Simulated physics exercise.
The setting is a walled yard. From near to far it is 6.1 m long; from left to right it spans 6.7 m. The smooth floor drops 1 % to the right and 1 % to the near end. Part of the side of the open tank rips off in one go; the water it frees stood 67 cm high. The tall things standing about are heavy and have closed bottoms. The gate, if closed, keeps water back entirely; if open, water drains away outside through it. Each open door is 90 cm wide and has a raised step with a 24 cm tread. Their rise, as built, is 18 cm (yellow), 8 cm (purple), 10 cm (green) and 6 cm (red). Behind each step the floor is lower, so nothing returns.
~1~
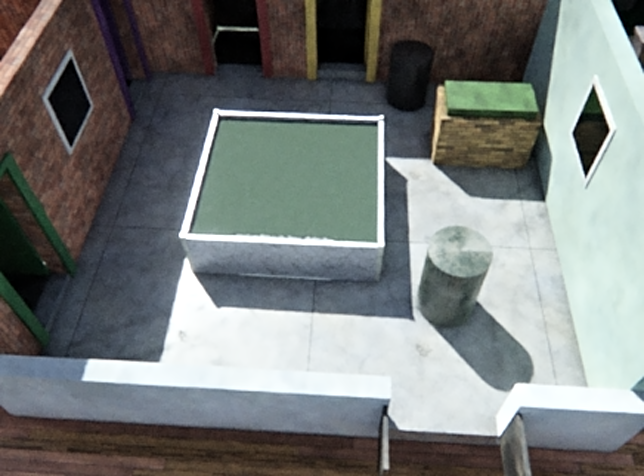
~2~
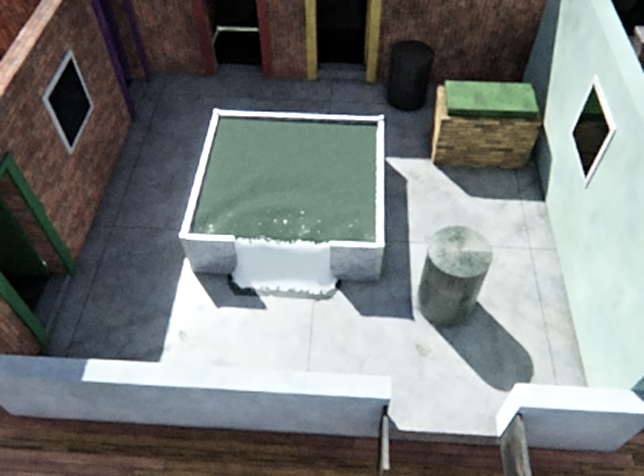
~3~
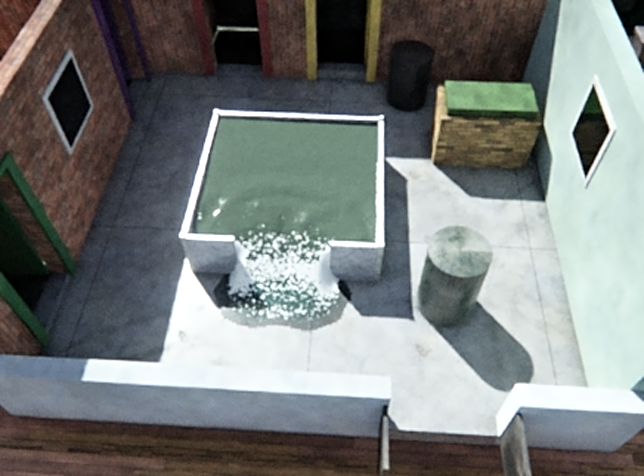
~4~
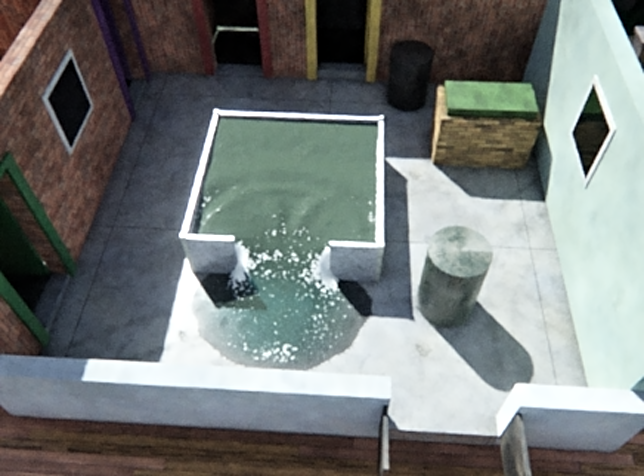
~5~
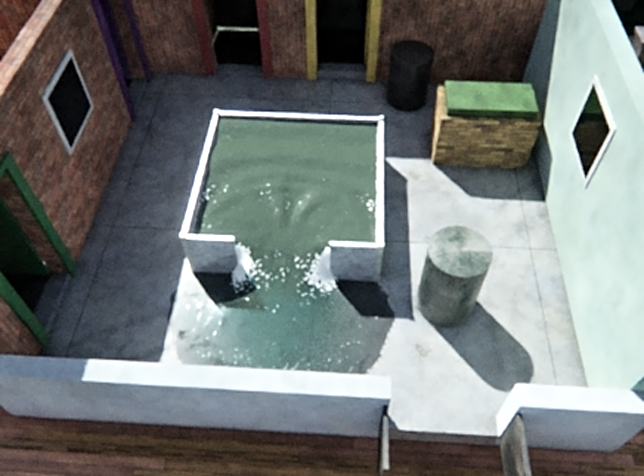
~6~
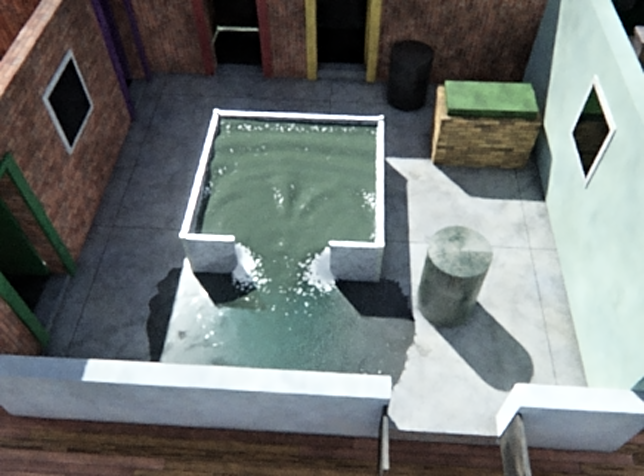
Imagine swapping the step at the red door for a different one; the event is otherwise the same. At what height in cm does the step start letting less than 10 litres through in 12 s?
At about 10.5 cm.
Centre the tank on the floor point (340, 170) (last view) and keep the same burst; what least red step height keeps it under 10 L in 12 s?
A minimum of about 7.0 cm.
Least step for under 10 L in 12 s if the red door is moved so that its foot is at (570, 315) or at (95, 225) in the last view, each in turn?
Minimums: Roughly 18 cm and 6.0 cm.
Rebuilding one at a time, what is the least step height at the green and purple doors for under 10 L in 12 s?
About 23 cm at green and 9.0 cm at purple.
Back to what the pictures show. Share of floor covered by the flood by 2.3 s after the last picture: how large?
40 %.
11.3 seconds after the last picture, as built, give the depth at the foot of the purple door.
Lab note: Depth approx. 5.0 cm.
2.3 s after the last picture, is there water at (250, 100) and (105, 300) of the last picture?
Note: Point one not yet reached; point two reached.
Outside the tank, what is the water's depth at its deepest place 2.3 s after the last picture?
Max depth: Near 36 cm.
Then, 0.7 s after the last picture water covers 20 % of the floor, deepest (48 cm) near (271, 386); it has not reached the red door.
Then, 2.3 s after the last picture water covers 40 % of the floor, deepest (36 cm) near (30, 385); it has not reached the red door.
Then, 11.3 s after the last picture water covers 95 % of the floor, deepest (16 cm) near (520, 92); 7 cm at the red door, 72 litres in over its 6 cm step.
At the red door as built, the water peaked near 13 cm, 4.5 s after the last picture.
Run again over the same 12 s with other heights there, 21 litres in over 9 cm, 2 litres over 12.5 cm. The limit of 10 litres is kept from about 10.5 cm up.
